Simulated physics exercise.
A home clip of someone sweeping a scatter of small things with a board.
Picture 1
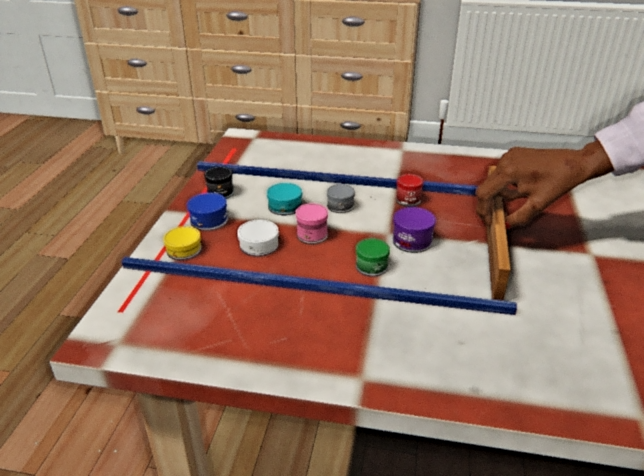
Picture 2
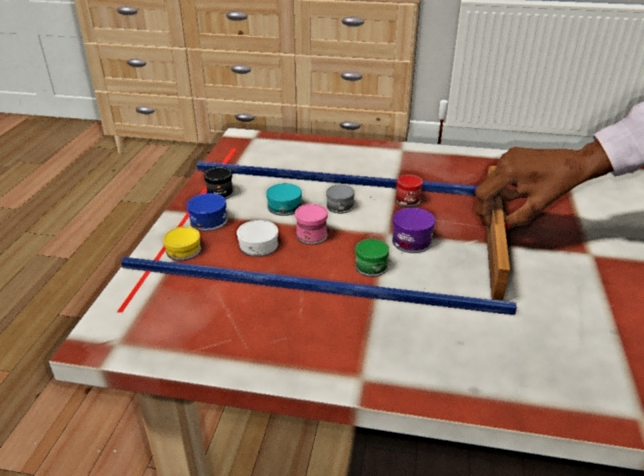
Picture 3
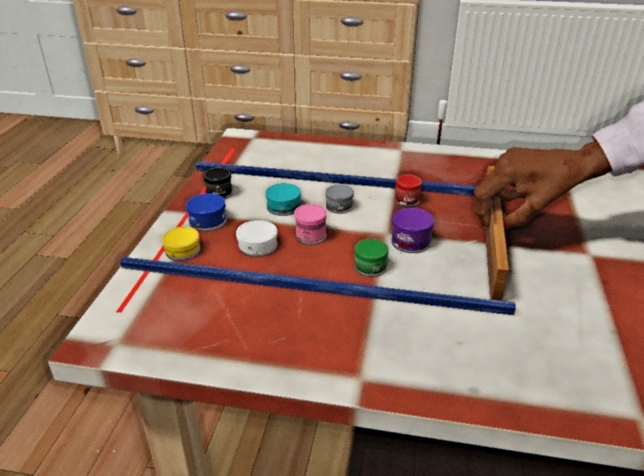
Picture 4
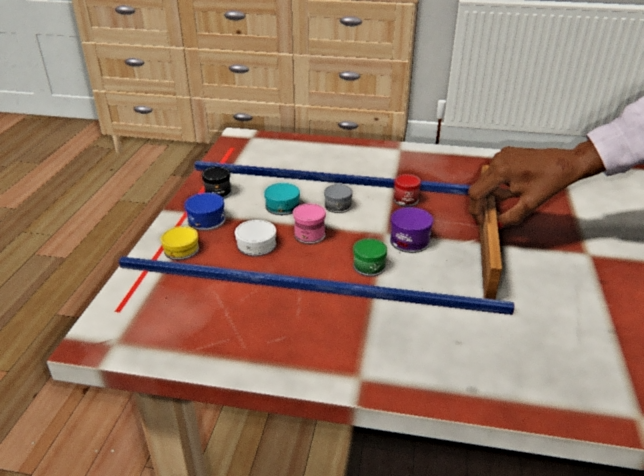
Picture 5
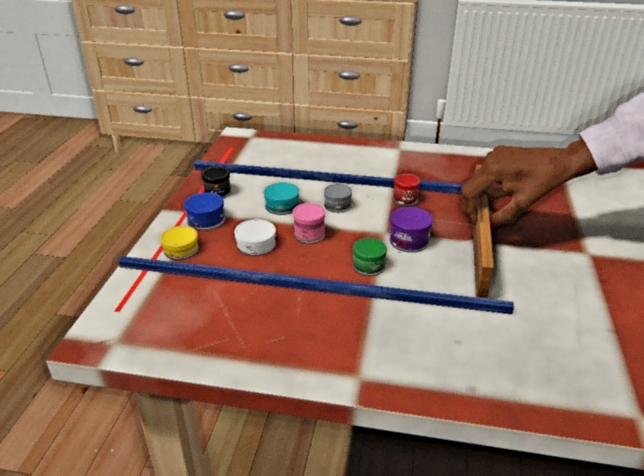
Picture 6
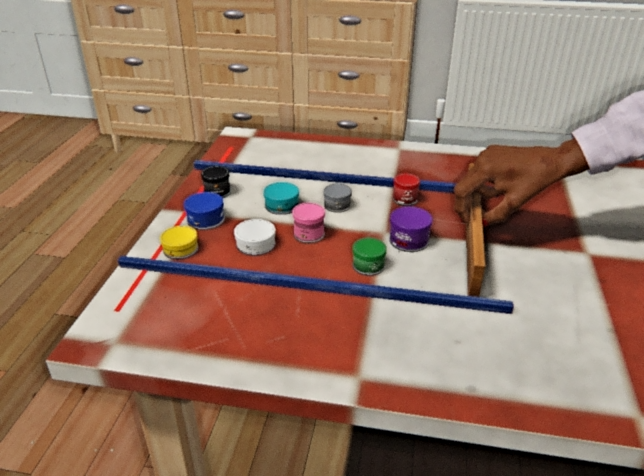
Wooden board held by a hand sliding slowly left between two blue rails towards scattered colourful pots on a checked table.
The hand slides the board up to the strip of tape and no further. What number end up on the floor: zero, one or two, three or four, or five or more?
As it turns out, the number that fall off is five or more.
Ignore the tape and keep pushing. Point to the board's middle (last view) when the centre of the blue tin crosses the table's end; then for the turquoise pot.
For the blue tin at (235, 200), for the turquoise pot at (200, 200).
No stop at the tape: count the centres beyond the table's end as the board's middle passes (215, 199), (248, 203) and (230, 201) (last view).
The counts: 2, 0 and 2.
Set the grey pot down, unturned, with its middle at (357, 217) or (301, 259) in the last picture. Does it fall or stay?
The grey pot remains up; remains up.
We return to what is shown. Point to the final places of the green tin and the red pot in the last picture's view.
Near (147, 235) and (197, 170).
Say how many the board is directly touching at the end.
4 of them.
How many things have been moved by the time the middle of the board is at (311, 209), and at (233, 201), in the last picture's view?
At the one place 7, at the other 10.
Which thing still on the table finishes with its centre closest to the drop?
Foremost is the purple tin.
Early on, none off yet; black tin at rest near (216, 182); yellow pot at rest near (180, 242); blue tin at rest near (205, 211).
A while later, none off yet; black tin travelled about its own width near (203, 177); yellow pot travelled about its own width near (127, 241); blue tin travelled about its own width near (157, 204).
Finally, the number that fall off is five or more; lost, pink pot, turquoise pot, white pot, blue tin, yellow pot and black tin.
